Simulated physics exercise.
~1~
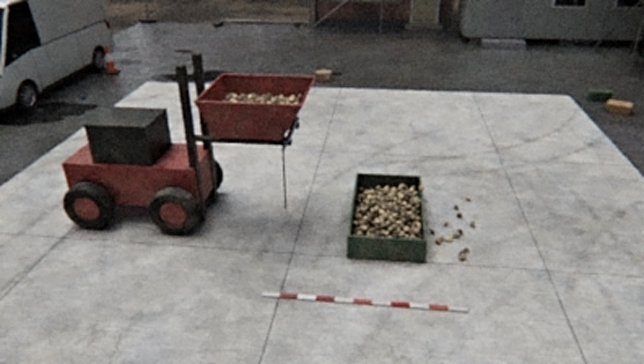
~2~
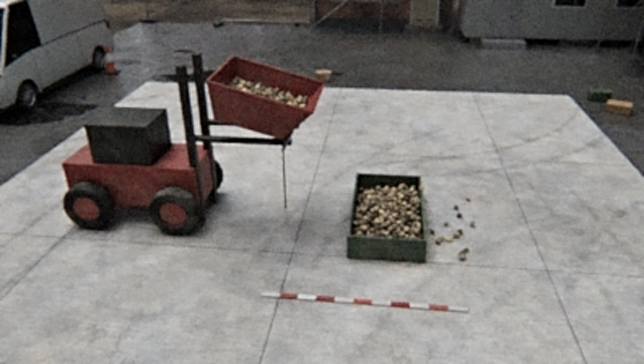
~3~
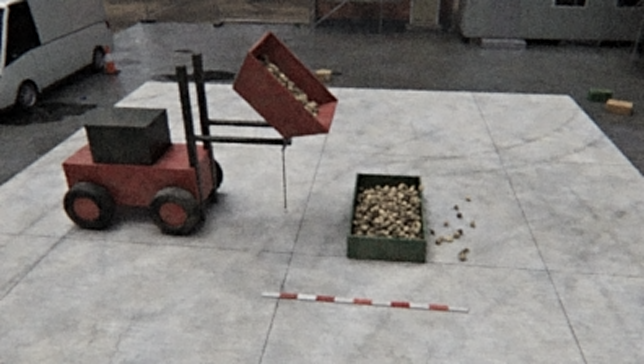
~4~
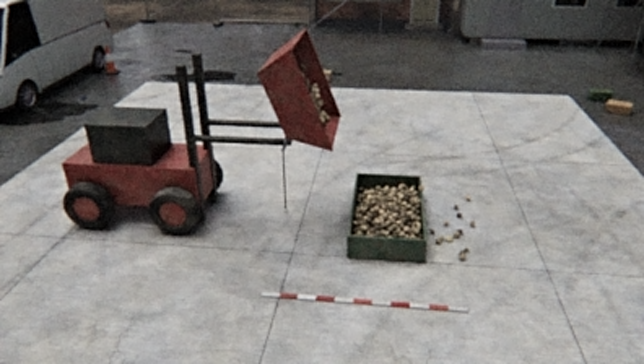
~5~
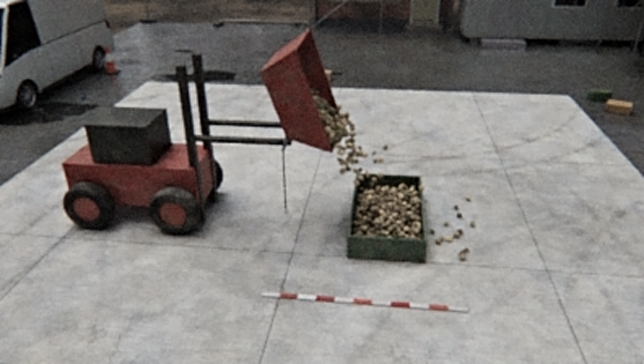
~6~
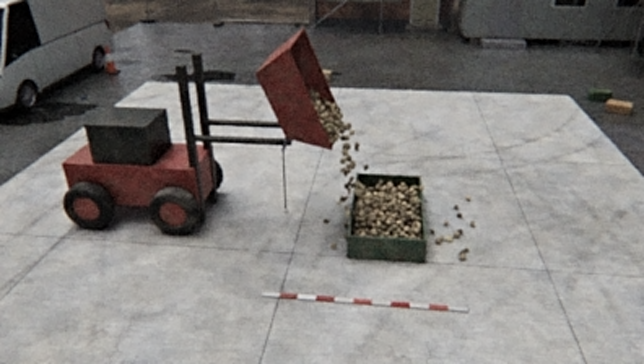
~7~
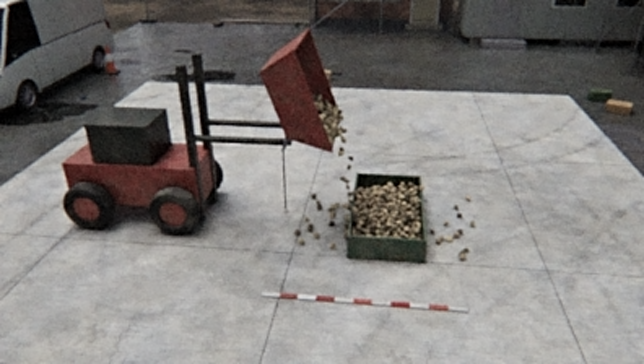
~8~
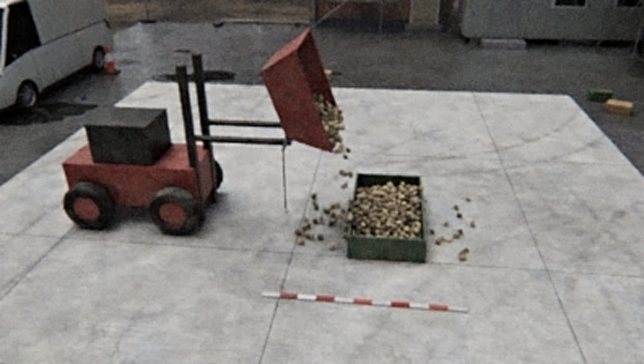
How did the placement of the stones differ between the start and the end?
Overall, the stones ended up farther to the right. At first, one load sat in the level red skip, but by the end part of it had moved into the green bin and some lay on the ground just left of the bin.
